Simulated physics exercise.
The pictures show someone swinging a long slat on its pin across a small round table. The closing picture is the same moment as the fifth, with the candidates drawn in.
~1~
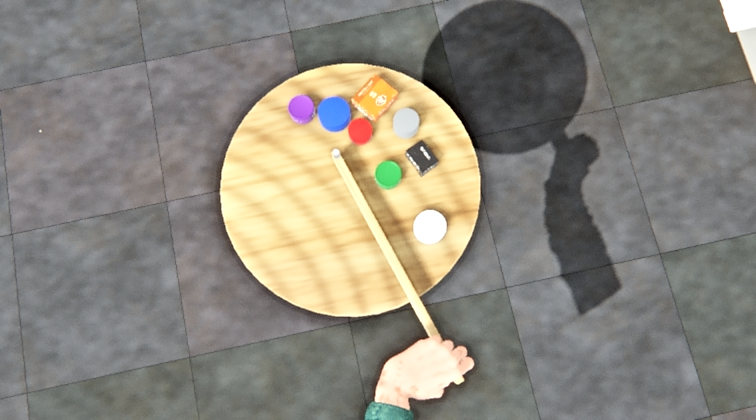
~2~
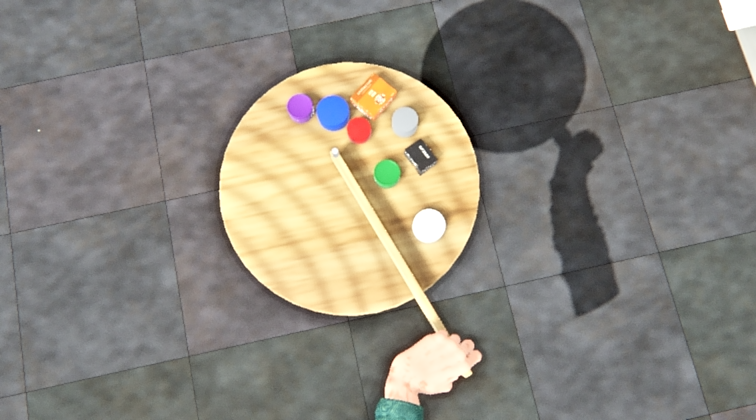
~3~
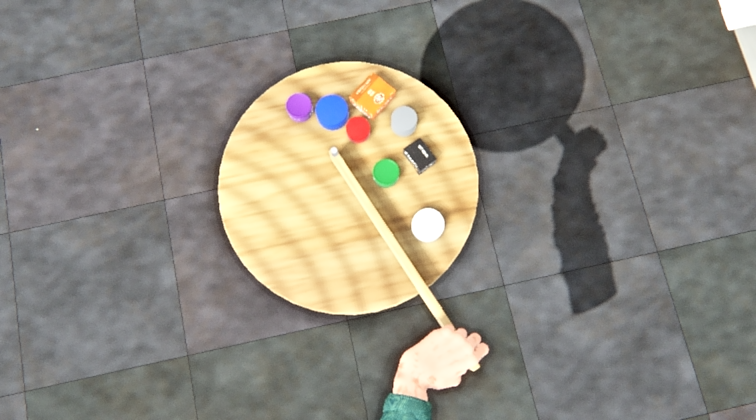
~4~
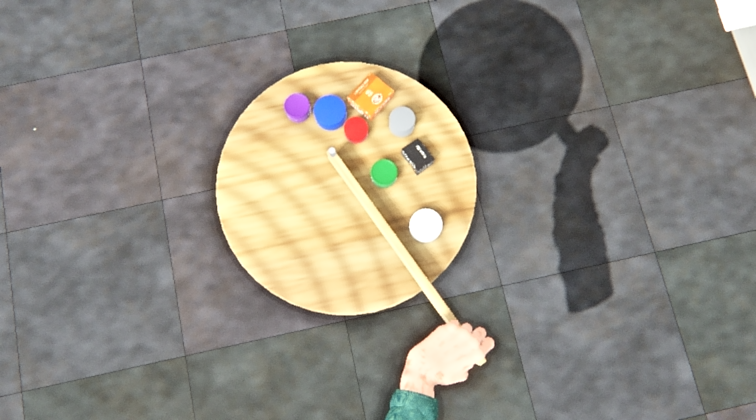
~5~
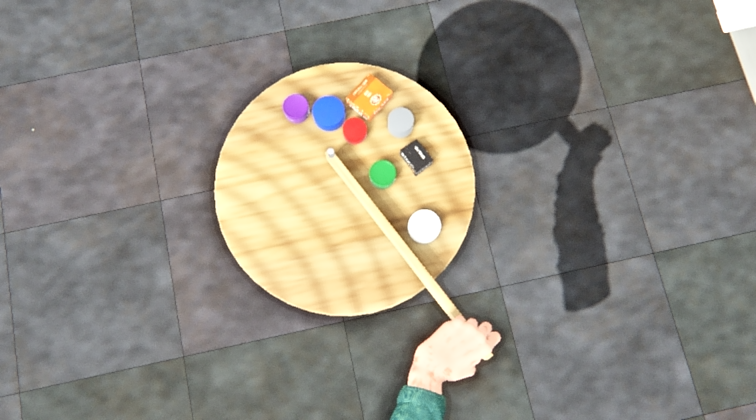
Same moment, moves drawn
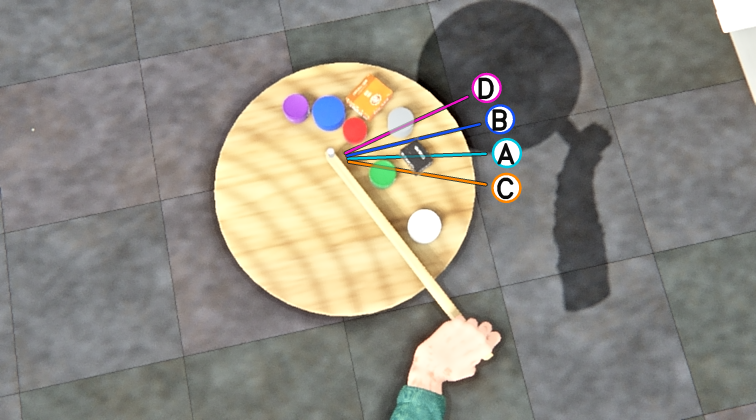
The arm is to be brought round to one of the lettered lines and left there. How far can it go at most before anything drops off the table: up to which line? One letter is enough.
The farthest safe stop is A.
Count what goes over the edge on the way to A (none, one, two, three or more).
The count is none.
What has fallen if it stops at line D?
The white tin goes over.
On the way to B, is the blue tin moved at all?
No.
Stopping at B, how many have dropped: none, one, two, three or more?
One.
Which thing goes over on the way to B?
The white tin.
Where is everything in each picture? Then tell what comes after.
Green tub (388, 175); black packet (422, 158); blue tin (334, 115), in the first frame.
Arm (379, 226); orange packet (374, 97), in the second frame.
Arm (381, 223); white tin (428, 225), in the third frame.
Arm (381, 221); grey pot (402, 122), in the fourth frame.
Arm (382, 220); black packet (416, 157); blue tin (329, 114); orange packet (369, 98), in the fifth frame.
On the marked copy, A at (417, 156); B at (414, 140); C at (417, 173); D at (407, 125).
Taking A. A third of the way, arm (402, 199); white tin (442, 205); green tub (384, 173).
Two thirds of the way, arm (413, 172); white tin (457, 168); green tub (388, 156).
When it is over, arm (415, 152); white tin (460, 138); black packet (419, 137); nothing has fallen.
As for the rest, B drops the white tin; C is safe but short; D drops the white tin.
